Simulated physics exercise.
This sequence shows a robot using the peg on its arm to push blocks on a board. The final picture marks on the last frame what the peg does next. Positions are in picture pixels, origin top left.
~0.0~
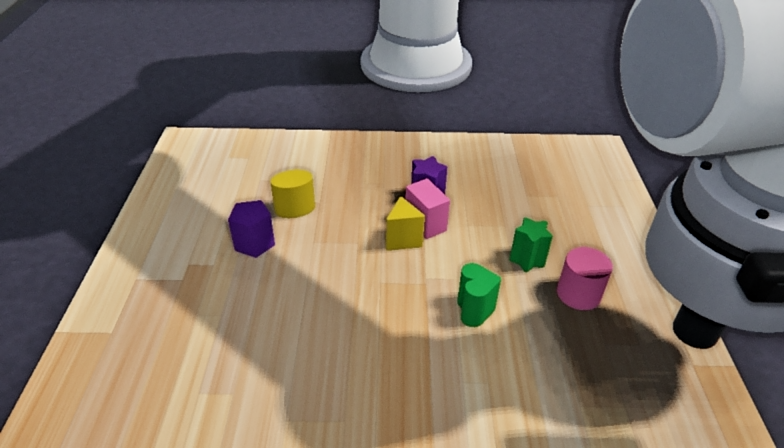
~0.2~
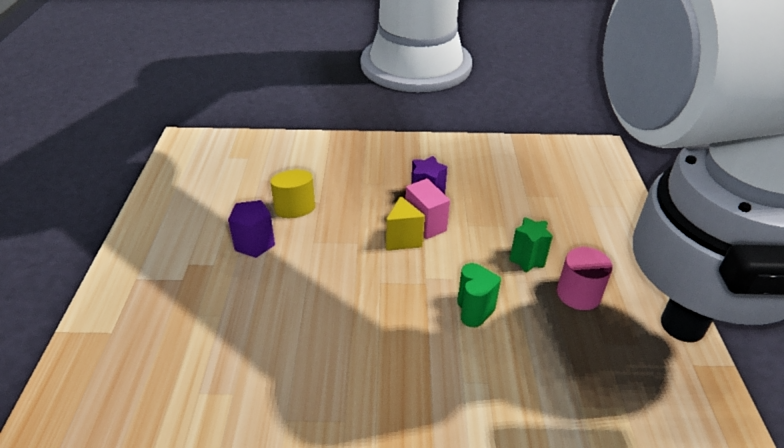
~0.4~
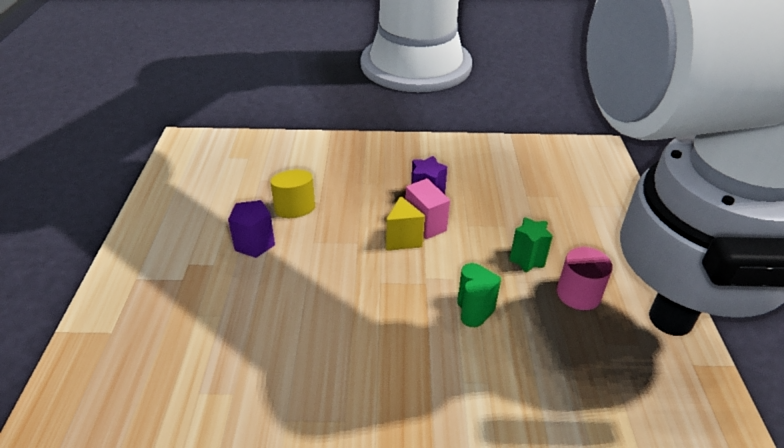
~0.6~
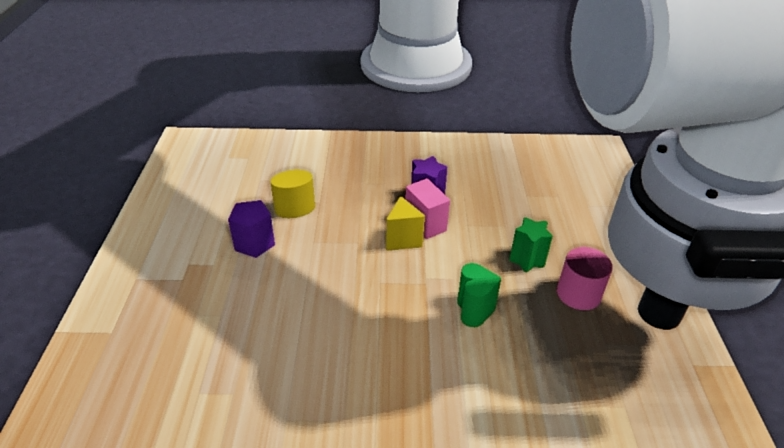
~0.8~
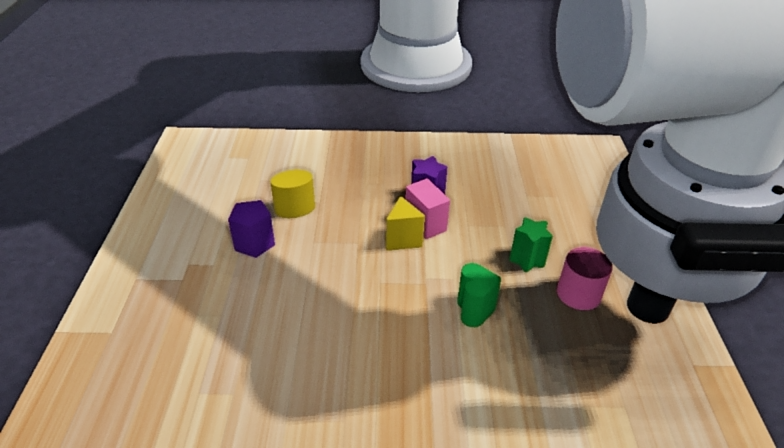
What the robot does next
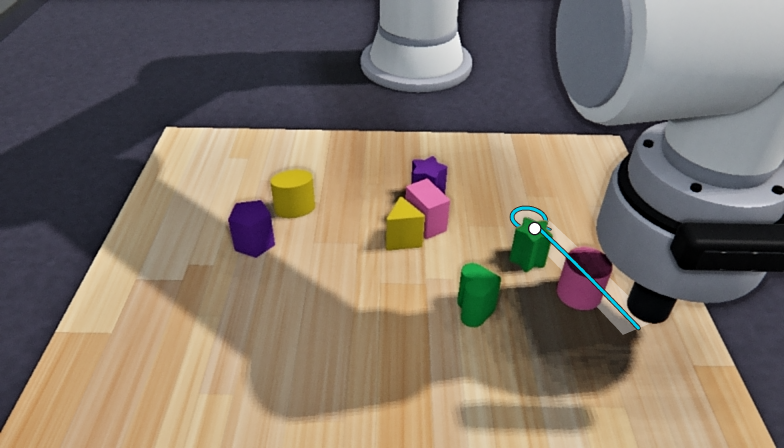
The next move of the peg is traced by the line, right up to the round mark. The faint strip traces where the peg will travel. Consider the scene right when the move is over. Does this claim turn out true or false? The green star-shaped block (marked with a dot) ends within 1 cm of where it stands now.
This is false.
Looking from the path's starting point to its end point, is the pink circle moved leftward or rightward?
That's a shift to the left.
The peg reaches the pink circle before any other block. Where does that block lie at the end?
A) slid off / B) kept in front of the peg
The answer is A.
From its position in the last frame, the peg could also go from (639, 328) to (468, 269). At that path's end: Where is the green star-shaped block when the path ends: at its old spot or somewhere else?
It gets pushed out of place.
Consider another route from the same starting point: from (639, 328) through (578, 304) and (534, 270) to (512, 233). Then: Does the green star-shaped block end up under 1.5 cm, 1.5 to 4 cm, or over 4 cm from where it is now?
Travel: Beyond 4 cm.
Drawn move, in a line from (639, 328) to (529, 219); the dot is on the green star-shaped block.
On the path given first. One third of the way, peg at (604, 266); pink circle at (565, 249).
Two thirds of the way, peg at (566, 230); green star-shaped block at (516, 219), turned 20° anticlockwise; pink circle at (545, 237).
At the end, peg at (533, 199); green star-shaped block at (516, 219), turned 20° anticlockwise; pink circle at (545, 237).
